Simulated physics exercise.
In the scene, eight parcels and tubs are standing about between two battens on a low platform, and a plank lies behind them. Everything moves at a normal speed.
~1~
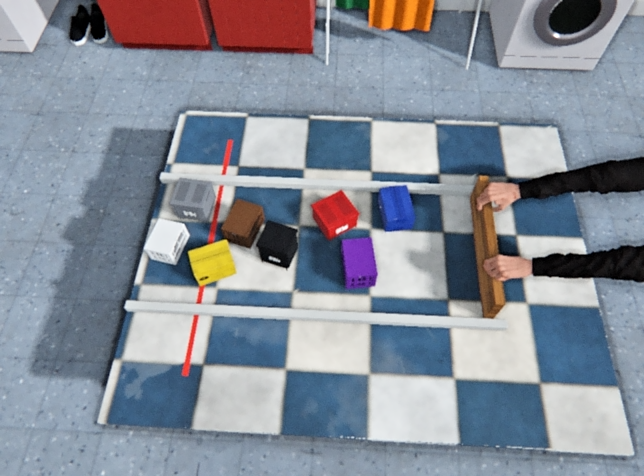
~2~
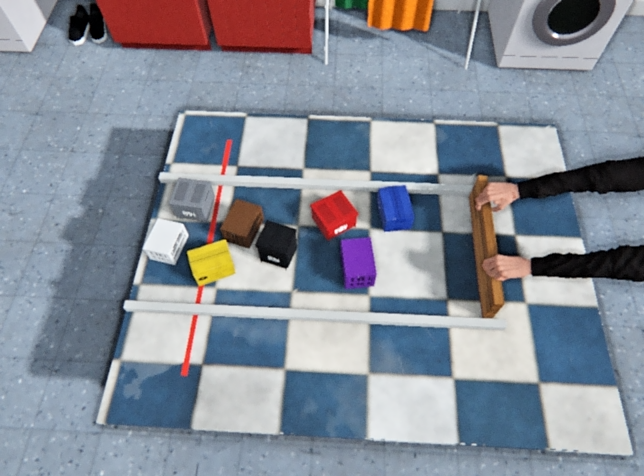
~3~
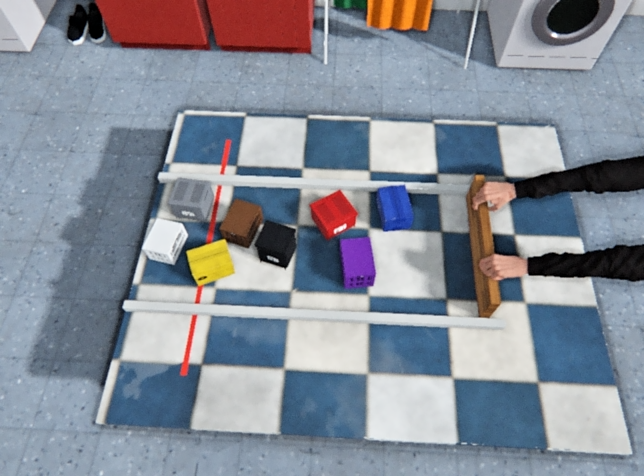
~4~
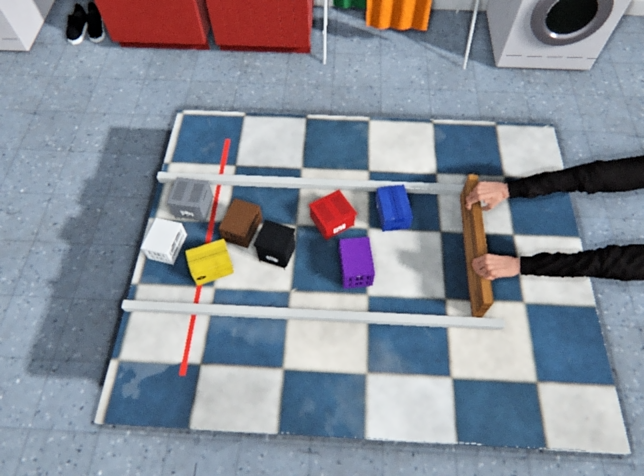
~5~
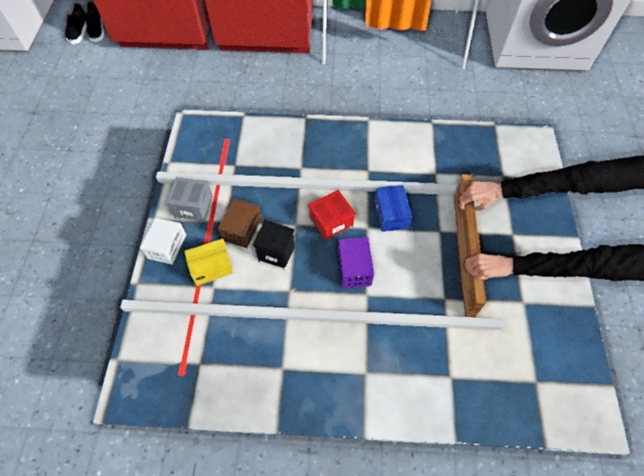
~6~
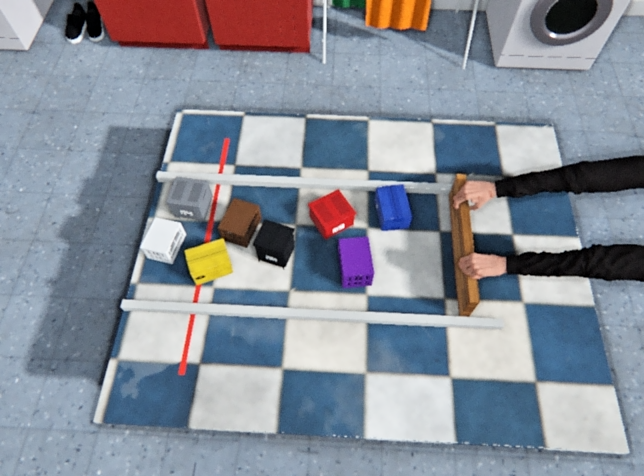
Two hands sliding a wooden plank slightly left between two pale battens, with eight coloured boxes standing still on a checkered platform.
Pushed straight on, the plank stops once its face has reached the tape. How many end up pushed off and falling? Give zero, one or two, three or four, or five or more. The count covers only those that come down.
Three or four fall.
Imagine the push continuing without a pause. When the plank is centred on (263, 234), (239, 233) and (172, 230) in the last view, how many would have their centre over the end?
Respectively, 0, 1 and 6.
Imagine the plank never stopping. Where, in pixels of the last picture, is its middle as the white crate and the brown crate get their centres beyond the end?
Approx. (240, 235) for the first, approx. (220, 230) for the second.
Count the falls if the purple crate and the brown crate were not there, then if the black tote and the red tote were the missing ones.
Fallen: 1 in the first try, 1 in the other.
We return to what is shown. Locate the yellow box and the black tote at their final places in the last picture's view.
Yellow box: About (149, 277); black tote: About (157, 239).
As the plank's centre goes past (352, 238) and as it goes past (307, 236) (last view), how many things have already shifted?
In order, the tallies are 3 and 5.
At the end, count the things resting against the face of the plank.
2 in contact.
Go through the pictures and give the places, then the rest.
In the first picture, white crate (167, 242); grey tote (194, 200); yellow box (213, 263); plank (486, 245); tape (211, 242).
In the second picture, grey tote (193, 200); blue parcel (395, 209).
In the third picture, yellow box (212, 263); red tote (333, 215).
In the fourth picture, white crate (165, 241); black tote (276, 245).
In the fifth picture, grey tote (191, 200); brown crate (240, 223).
In the sixth picture, white crate (164, 241); grey tote (191, 199); yellow box (210, 262); plank (463, 243); tape (207, 241).
Soon after, none off yet; white crate at rest near (164, 241); grey tote at rest near (191, 199); yellow box at rest near (210, 262).
Then, none off yet; white crate moved a little near (148, 244); grey tote moved about its own width near (169, 194); yellow box moved about its own width near (172, 270).
At rest, the number that fall off is three or four; fallen, brown crate, grey tote and white crate.
